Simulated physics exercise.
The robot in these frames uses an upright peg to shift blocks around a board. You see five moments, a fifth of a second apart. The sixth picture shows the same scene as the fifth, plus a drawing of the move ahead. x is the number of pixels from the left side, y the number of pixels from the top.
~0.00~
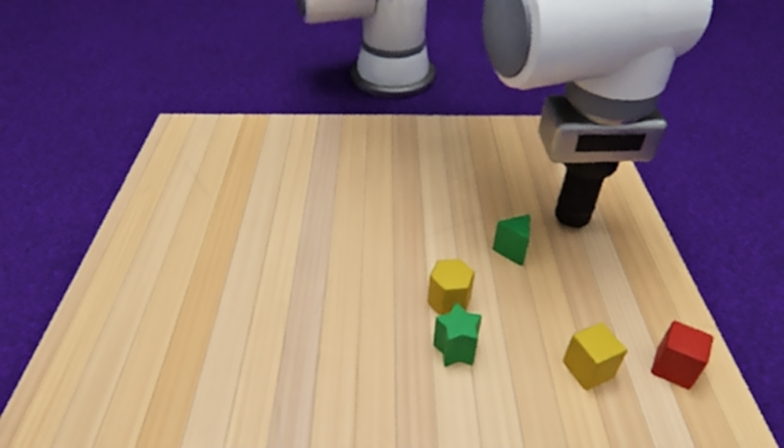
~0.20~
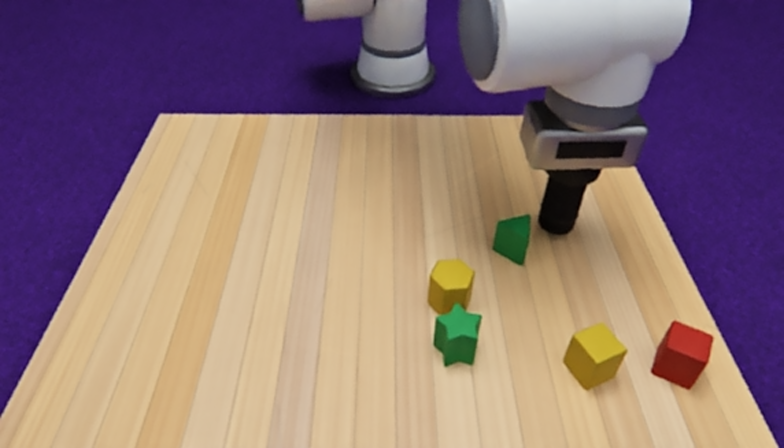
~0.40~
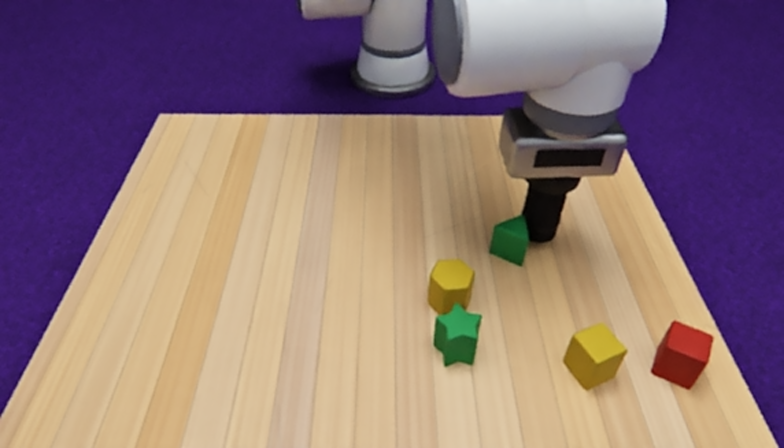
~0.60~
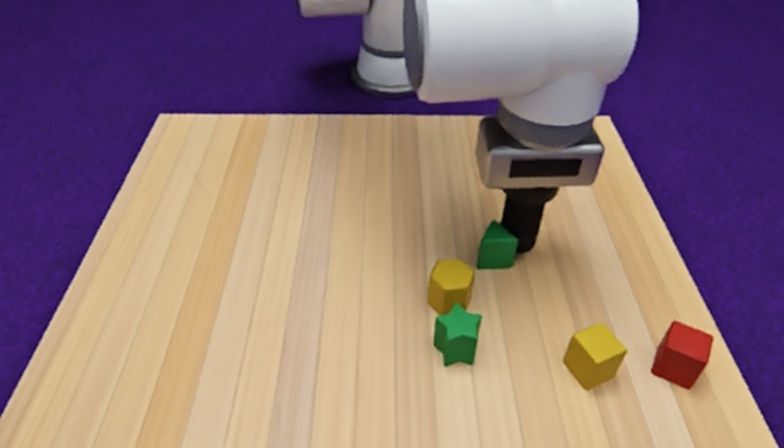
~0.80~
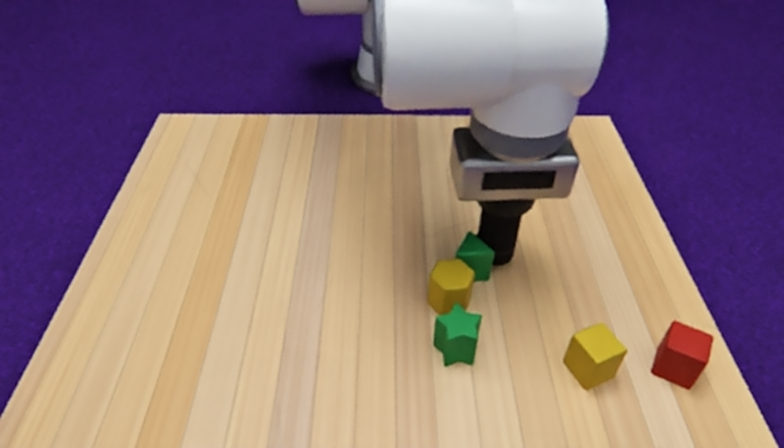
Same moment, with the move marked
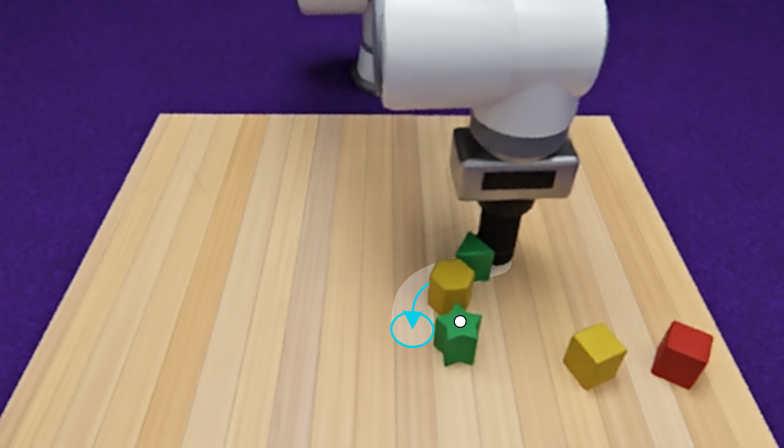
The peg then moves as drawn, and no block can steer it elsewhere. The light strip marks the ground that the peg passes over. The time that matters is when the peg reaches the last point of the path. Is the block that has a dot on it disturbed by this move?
Once the peg is done, the block that has a dot on it is in a new spot.
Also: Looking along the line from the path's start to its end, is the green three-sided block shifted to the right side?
I believe so.
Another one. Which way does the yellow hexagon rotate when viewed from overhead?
It twists against the clock when seen from above.
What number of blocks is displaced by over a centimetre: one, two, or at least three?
Shifted over 1 cm: Three or more.
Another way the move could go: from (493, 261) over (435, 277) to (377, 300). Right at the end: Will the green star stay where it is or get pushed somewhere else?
Answer: Unmoved.
Drawn move, from (493, 261) over (454, 273) and (419, 292) to (412, 329); the dot is on the green star.
What follows on the original path. One third of the way, peg at (455, 265); yellow hexagon at (452, 276); green three-sided block at (427, 254).
Two thirds of the way, peg at (420, 285); yellow hexagon at (449, 289), turned 35° anticlockwise; green three-sided block at (388, 267), turned 30° clockwise.
At the end, peg at (413, 322); yellow hexagon at (458, 302), turned 70° anticlockwise; green star at (474, 335), turned 25° clockwise; green three-sided block at (382, 269), turned 40° clockwise.
